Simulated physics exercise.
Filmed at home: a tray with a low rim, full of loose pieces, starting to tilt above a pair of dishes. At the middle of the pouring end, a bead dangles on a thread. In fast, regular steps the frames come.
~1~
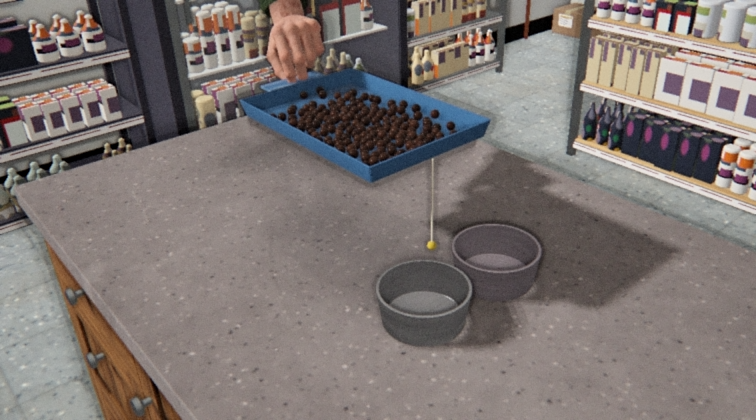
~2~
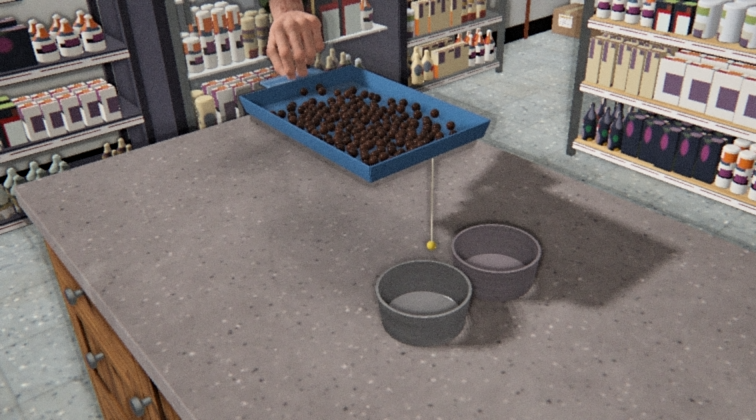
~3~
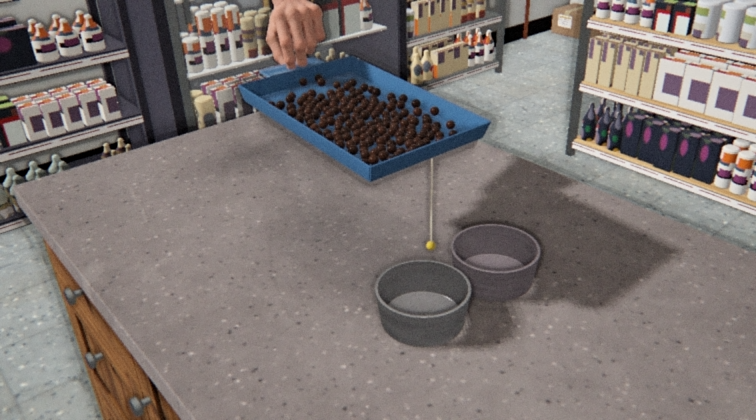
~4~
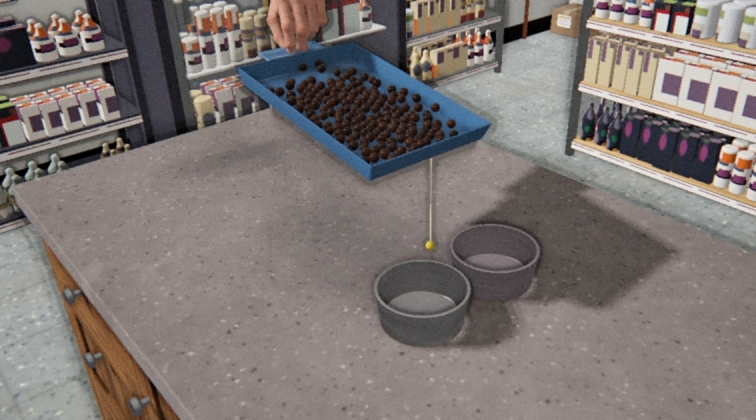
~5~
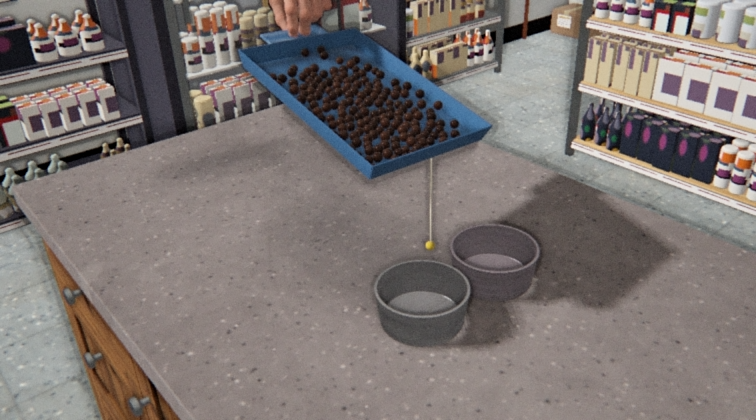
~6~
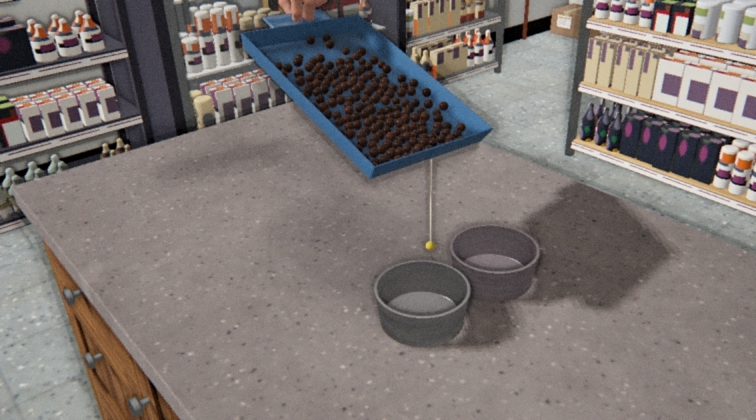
A blue tray of dark brown balls tilting gradually above two round dishes as a hand raises its far end.
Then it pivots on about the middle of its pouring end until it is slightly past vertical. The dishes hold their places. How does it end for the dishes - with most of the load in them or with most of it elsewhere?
With most in them.
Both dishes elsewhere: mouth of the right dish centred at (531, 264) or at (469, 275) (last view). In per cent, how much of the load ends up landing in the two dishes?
Roughly 60 per cent, then roughly 50 per cent.
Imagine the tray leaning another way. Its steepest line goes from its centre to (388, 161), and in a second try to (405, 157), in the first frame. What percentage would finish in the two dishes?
You'd get 60 per cent the first time and 60 per cent the second time.
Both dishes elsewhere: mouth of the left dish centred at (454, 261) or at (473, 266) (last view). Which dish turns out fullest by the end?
In turn: The left-side dish; the left-side dish.
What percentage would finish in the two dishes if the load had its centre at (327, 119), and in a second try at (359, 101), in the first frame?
Estimate: 70 % first, 70 % second.
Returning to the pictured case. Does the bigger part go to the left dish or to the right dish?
The one you want is the right of the two.
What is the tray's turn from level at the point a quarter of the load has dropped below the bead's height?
I'd say it is tilted about 80°.
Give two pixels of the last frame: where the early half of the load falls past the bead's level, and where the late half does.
The early half goes through (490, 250), the late half through (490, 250).
Shortly afterwards, tray tipped steeply; the bulk on the tray; a little in the right dish; a little in the air.
Next, tray tipped past a quarter turn; only a few on the tray; near a quarter in the left dish; near half in the right dish; a little outside both; a little in the air.
Some moments later, tray tipped past a quarter turn; near a quarter in the left dish; near two thirds in the right dish; near a quarter outside both.
In the end, tray tipped past a quarter turn; near a quarter in the left dish; near two thirds in the right dish; near a quarter outside both.
